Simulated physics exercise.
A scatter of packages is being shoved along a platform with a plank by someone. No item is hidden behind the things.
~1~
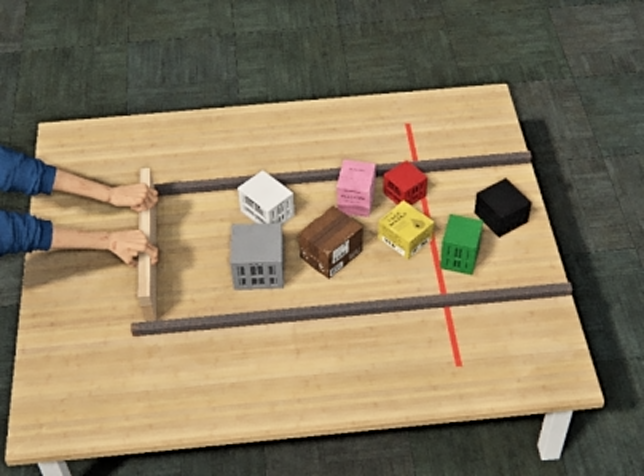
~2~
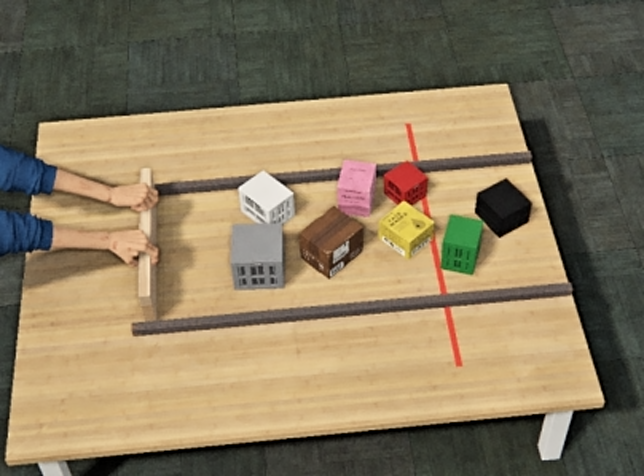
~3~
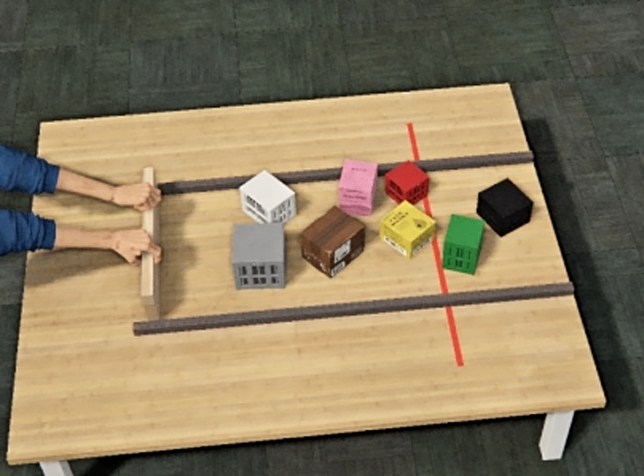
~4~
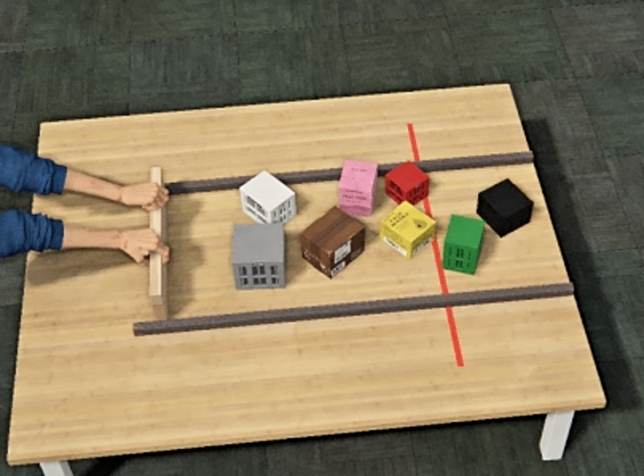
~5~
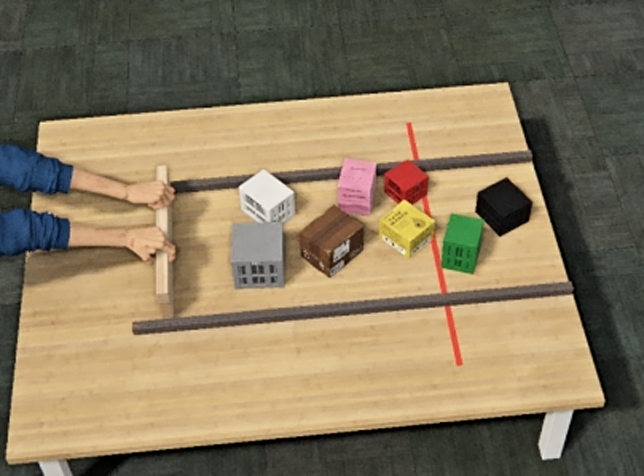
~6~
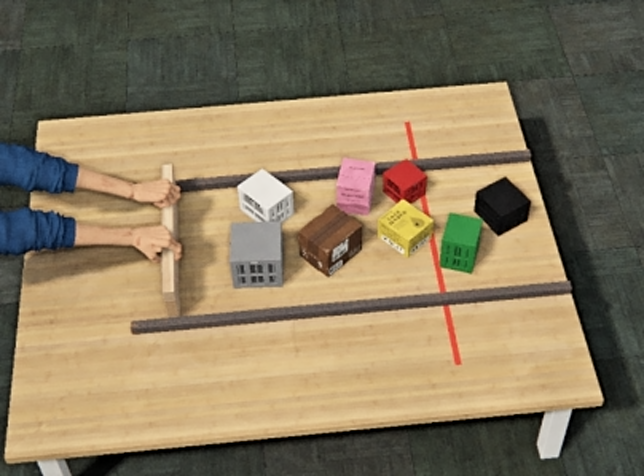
Two hands slid a wooden plank slowly a short way to the right across a tabletop, between two dark rails, while the colorful boxes ahead of it, scattered around a red line, stayed still.
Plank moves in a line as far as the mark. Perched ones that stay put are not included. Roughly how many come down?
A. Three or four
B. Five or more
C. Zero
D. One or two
Answer: D.
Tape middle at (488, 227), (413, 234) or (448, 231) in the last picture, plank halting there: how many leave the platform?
Tallies in the order given: 4, 1, 2.
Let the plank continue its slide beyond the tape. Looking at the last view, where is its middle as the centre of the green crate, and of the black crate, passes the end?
The middle is at (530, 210) when it's the green crate, and at (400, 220) when it's the black crate.
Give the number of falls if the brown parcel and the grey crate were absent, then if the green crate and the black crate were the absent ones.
The count is 0 in the first case and 0 in the second.
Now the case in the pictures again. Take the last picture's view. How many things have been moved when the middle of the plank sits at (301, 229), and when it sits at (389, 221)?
It comes to 4 for the first spot, 8 for the other.
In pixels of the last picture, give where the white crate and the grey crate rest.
I'd put one at around (442, 194) and the other at around (460, 235).
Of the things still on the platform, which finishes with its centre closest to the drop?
The yellow box, that one.
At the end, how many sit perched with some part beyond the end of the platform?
The total here is 1.
Soon after, none off yet; black crate at rest near (502, 206); green crate at rest near (461, 243); red crate at rest near (405, 184).
Then, none off yet; black crate moved about its own width near (525, 199); green crate moved about its own width near (492, 251); red crate moved well along near (453, 173).
By the end, the number that fall off is one or two; fallen, black crate.
